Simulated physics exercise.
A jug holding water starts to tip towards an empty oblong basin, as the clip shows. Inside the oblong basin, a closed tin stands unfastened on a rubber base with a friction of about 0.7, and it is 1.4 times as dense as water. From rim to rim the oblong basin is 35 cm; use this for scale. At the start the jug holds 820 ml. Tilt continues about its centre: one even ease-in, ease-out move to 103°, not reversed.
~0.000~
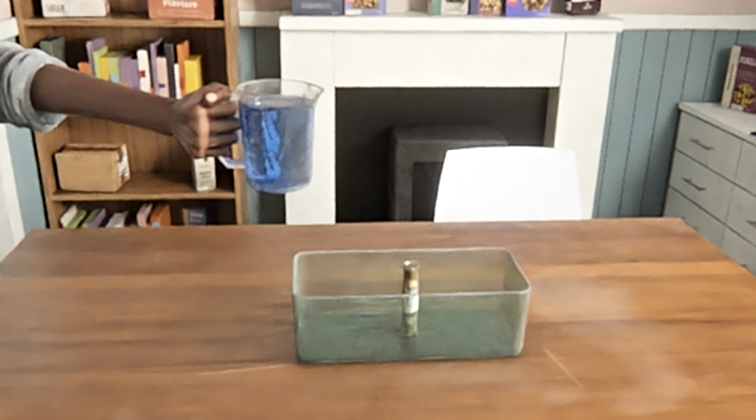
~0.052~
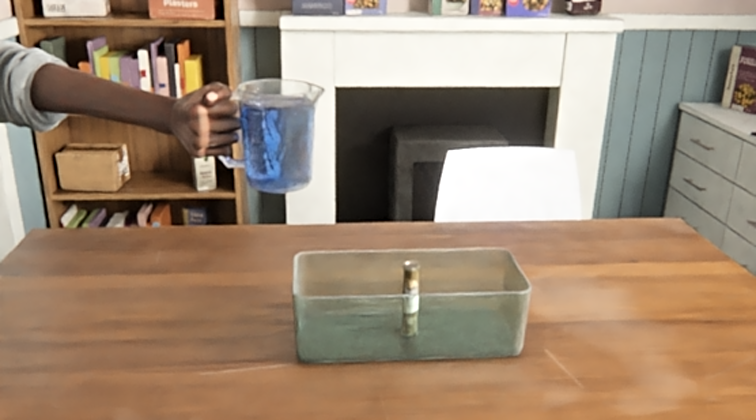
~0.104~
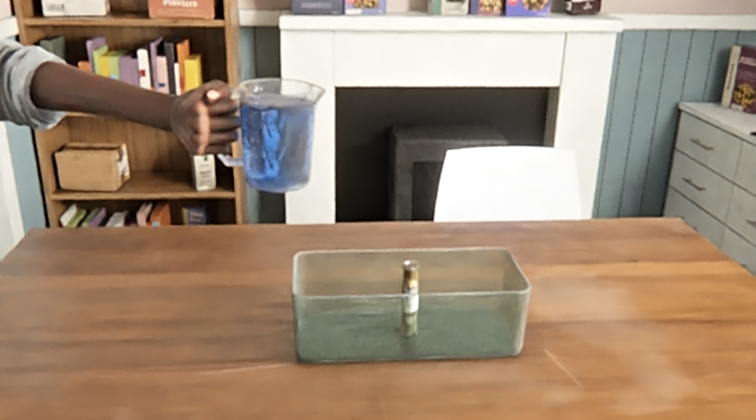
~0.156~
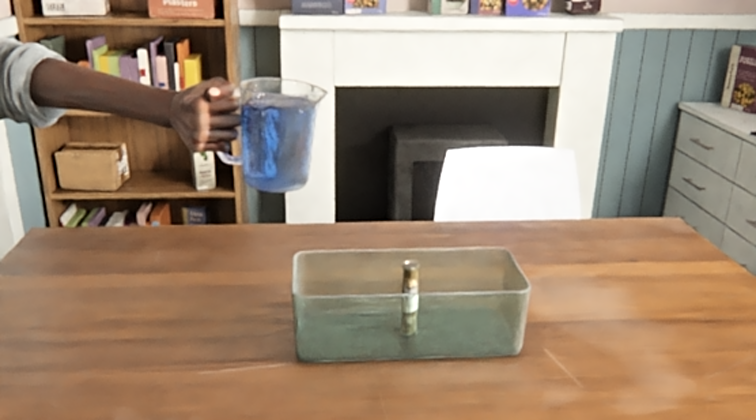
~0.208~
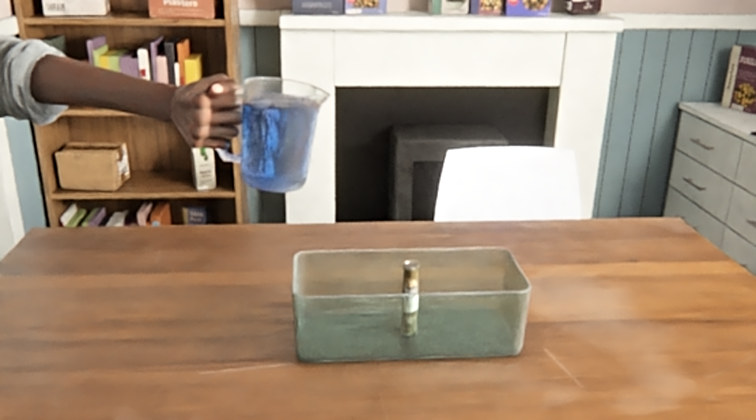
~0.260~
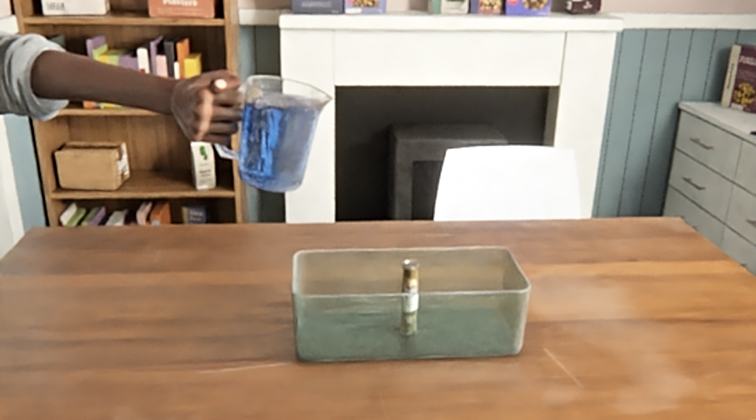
A dark-skinned hand in a rolled grey-blue sleeve reaches in from the left, holding a clear jug of blue-looking water above a wooden table, seen from the front. Below, an oblong, greenish see-through basin holds a small upright tin, with bookshelves, a white fireplace and a white chair behind. The hand tilts the jug slightly rightward, slowly at first, while the camera stays still.
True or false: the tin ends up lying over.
True.
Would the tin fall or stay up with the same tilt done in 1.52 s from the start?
The tin goes over.
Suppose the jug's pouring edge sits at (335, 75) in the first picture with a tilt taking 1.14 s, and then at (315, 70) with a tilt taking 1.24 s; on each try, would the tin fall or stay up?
Try 1: Tipped over; try 2: Tipped over.
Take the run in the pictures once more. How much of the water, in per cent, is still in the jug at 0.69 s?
About 84 percent.
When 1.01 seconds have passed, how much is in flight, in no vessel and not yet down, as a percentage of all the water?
It comes to some 28 percent of the total.
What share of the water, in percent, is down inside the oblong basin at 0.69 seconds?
I'd put it near 1 percent.
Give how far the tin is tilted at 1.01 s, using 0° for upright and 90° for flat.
Measured tilt, approx.: 25 degrees.
Then, 0.69 s in, the tilt is 63° and 85 per cent is still to pour; the tin stands where it began.
Then, 1.01 s in, the tilt is 96° and 37 per cent is still to pour; the tin leans 24°.
Then, 1.35 s in, the tilt is 103° and 4 per cent is still to pour; the tin lies on its side.
Then, 1.71 s in, the tilt is 103° and 0 per cent is still to pour; the tin lies on its side.
Finally, the tin lies on its side.
